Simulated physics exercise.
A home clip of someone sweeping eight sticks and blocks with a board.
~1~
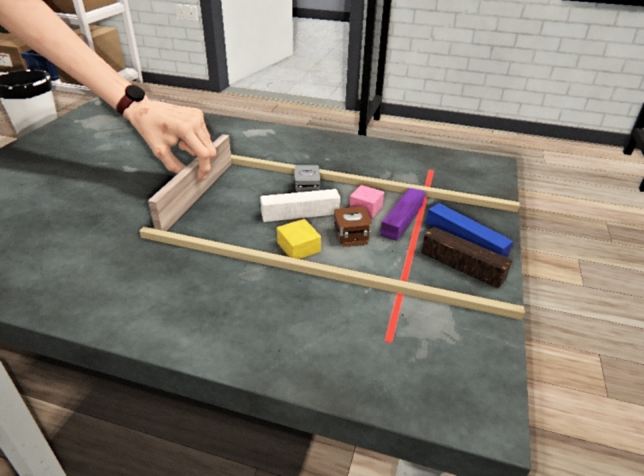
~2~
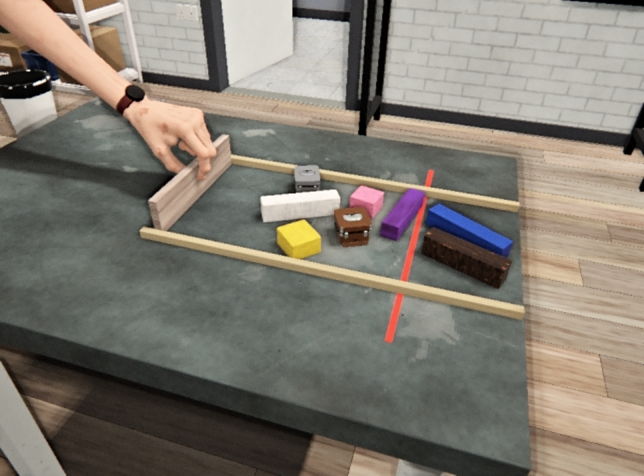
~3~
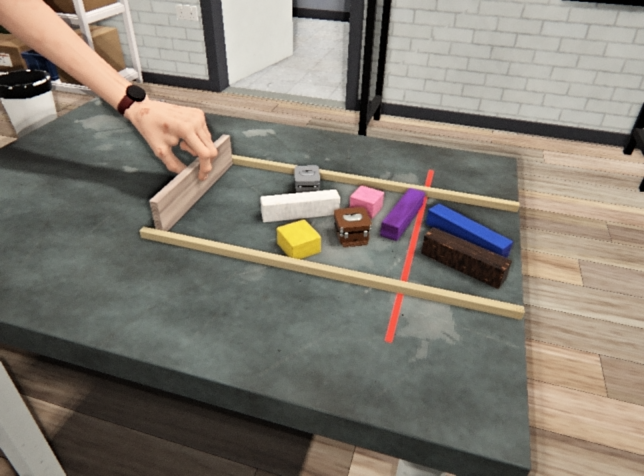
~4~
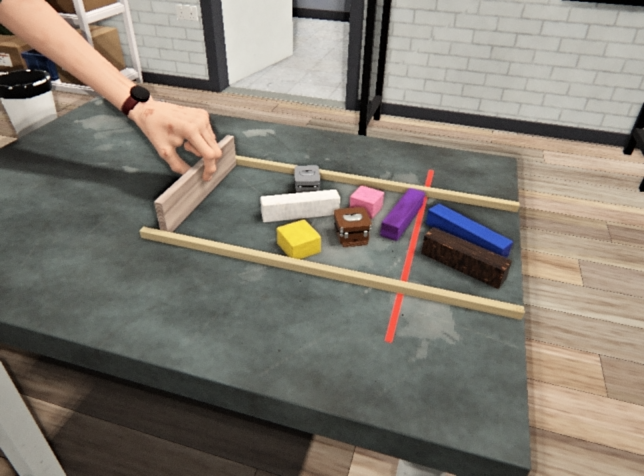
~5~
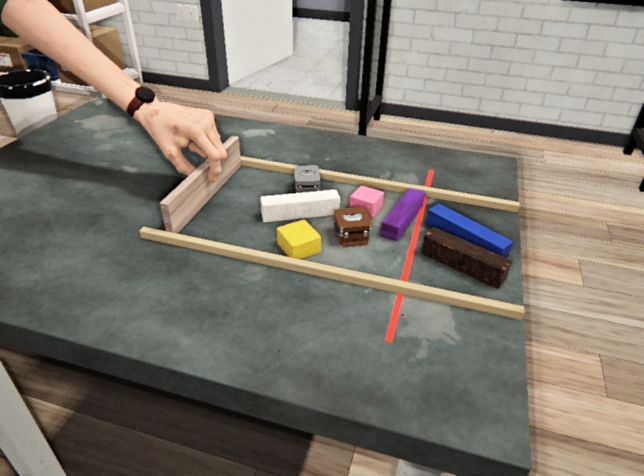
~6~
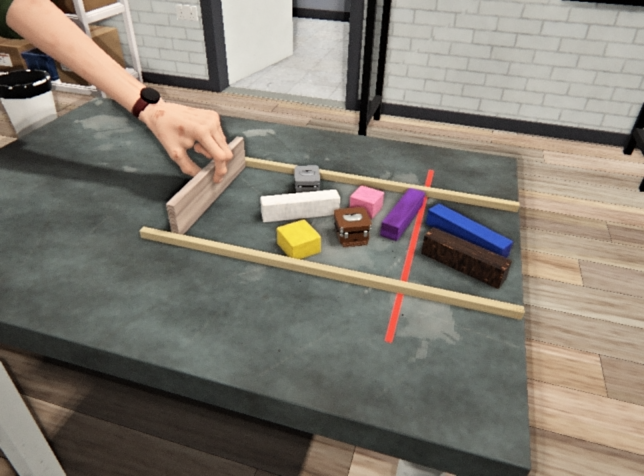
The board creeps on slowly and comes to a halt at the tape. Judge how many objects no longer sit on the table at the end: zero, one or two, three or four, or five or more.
Not one drops.
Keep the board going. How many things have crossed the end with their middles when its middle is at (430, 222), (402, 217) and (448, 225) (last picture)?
First 2, then 0, finally 2.
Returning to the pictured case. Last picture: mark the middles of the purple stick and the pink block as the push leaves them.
The purple stick comes to rest at (473, 225), and the pink block comes to rest at (461, 204).
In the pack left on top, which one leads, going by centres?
Answer: The blue stick.
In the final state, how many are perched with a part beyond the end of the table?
The total here is 2.
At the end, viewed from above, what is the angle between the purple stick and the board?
Some 25 degrees.
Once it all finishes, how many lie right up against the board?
That number would be 3.
A little later, none off yet; black bar at rest near (465, 257); blue stick at rest near (467, 232); purple stick at rest near (404, 213).
When it is over, the number that fall off is zero.
